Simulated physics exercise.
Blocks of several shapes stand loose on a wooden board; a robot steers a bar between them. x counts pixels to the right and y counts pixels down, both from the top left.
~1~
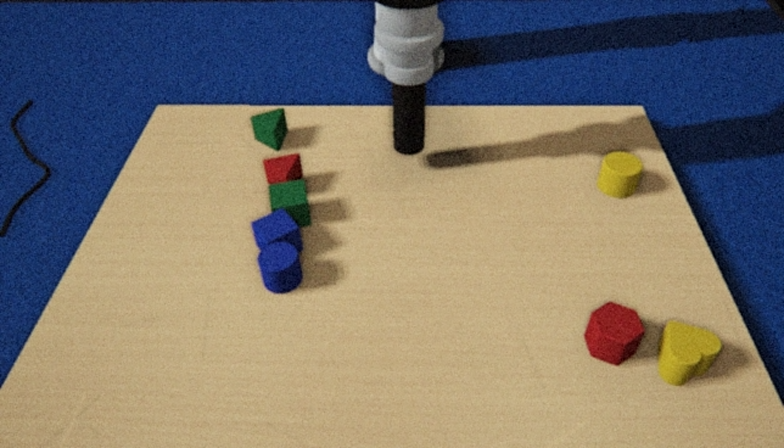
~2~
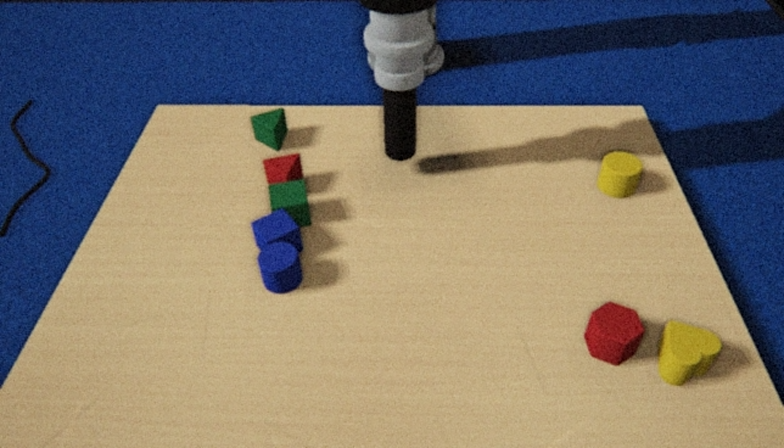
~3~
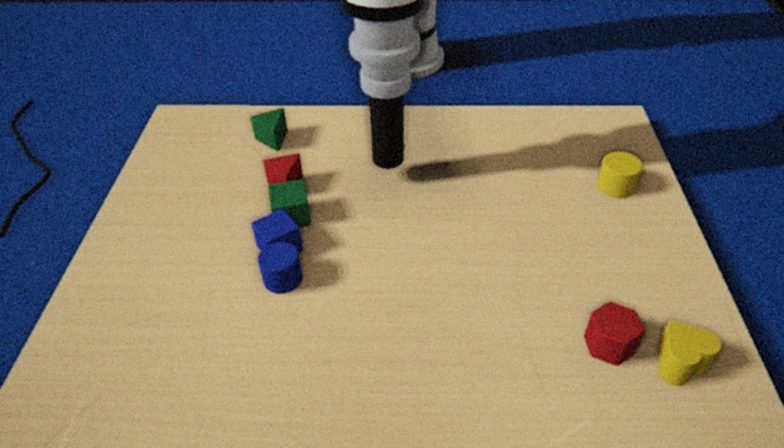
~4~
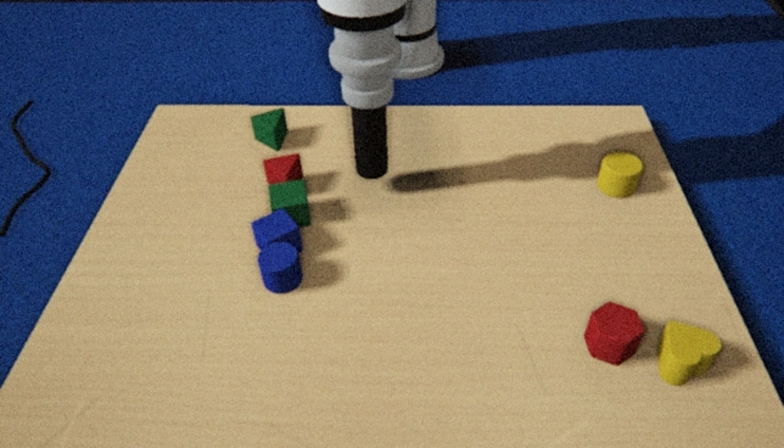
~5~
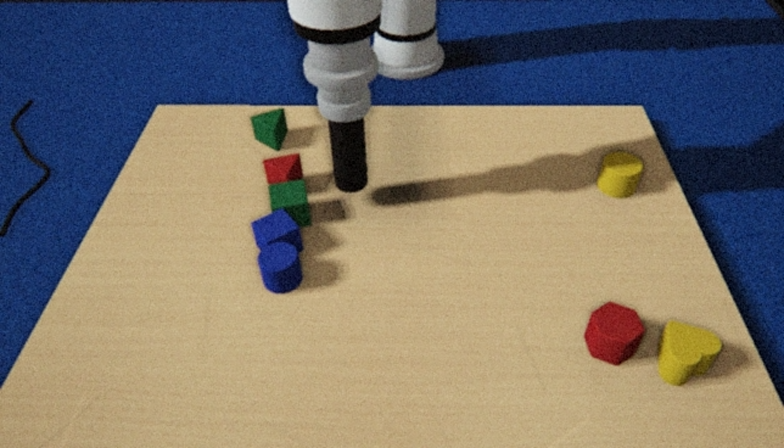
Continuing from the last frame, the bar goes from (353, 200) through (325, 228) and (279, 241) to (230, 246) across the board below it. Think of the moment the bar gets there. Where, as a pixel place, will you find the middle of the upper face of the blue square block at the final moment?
I'd guess (200, 248).
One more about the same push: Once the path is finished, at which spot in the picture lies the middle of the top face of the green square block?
At (260, 194).
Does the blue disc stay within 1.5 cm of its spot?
Answer: Yes.
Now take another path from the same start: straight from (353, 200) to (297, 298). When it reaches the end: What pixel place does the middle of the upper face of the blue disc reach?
Close to (251, 274).
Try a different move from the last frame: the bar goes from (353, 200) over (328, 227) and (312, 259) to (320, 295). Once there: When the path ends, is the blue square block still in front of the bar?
My answer is no.
The first path, step by step. One third of the way, bar at (322, 210); nothing pushed yet.
Two thirds of the way, bar at (275, 224); blue square block at (240, 234), turned 15° anticlockwise; green square block at (264, 195), turned 80° clockwise.
At the end, bar at (224, 229); blue square block at (200, 248), turned 45° anticlockwise; blue disc not moved; green square block at (260, 194), turned 95° clockwise.
